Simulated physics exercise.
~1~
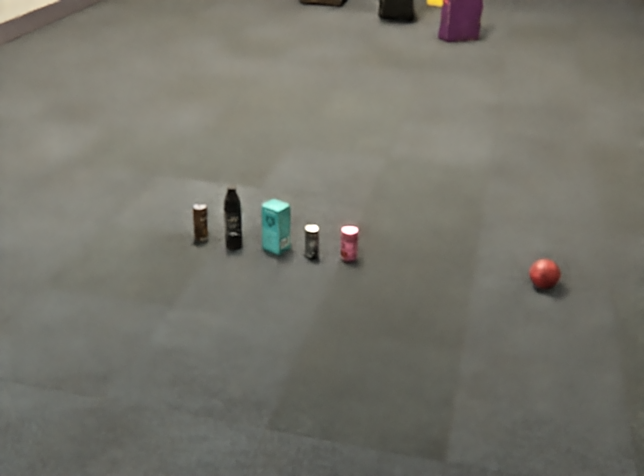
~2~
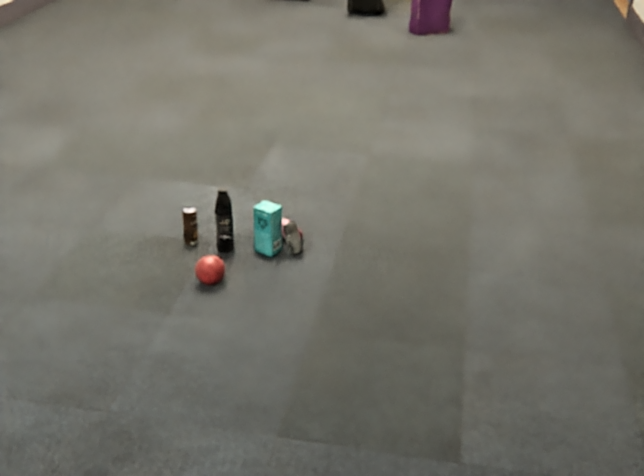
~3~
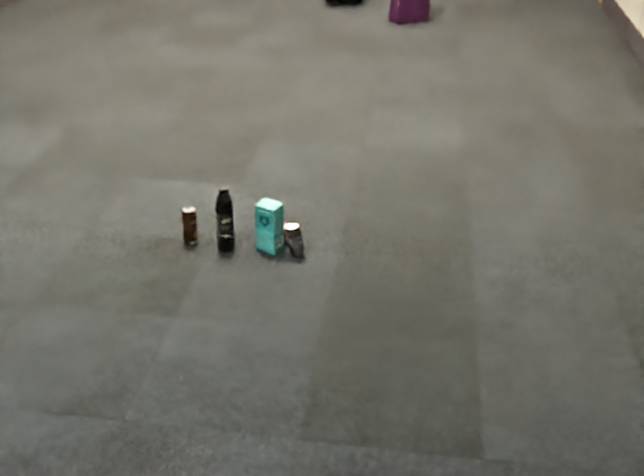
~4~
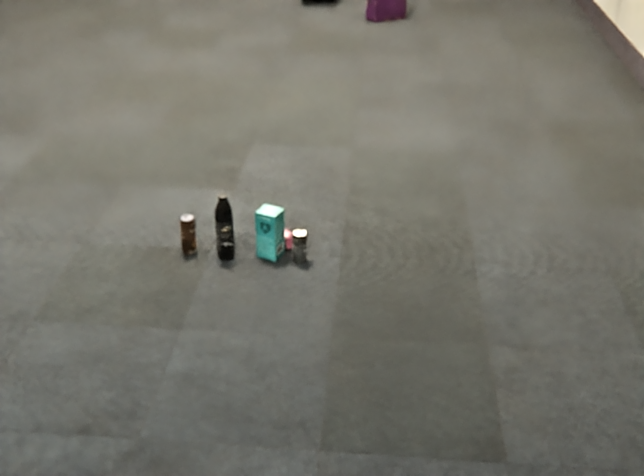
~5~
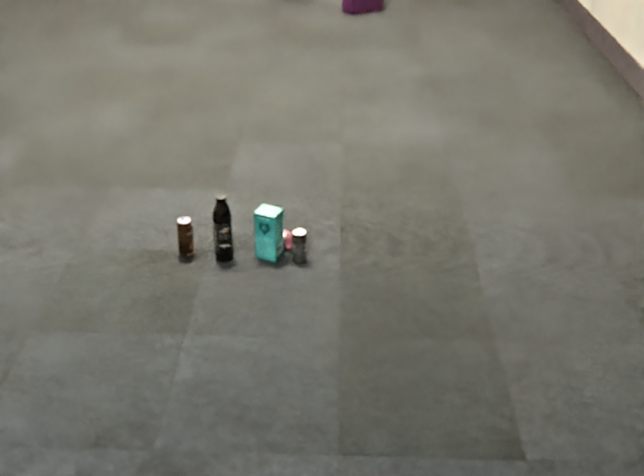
A red ball sits to the right of five small objects lined up on a dark grey tiled floor, seen from above as the view drifts slightly sideways. From left to right stand a brown can, a black bottle, a turquoise carton, a grey can and a pink can. The ball rolls left past the front of the group, leaving the pink can down behind the now leaning grey can. The ball then disappears from view, and the grey can settles upright. The pink can stays on its side, partly hidden, while the other four objects remain standing.
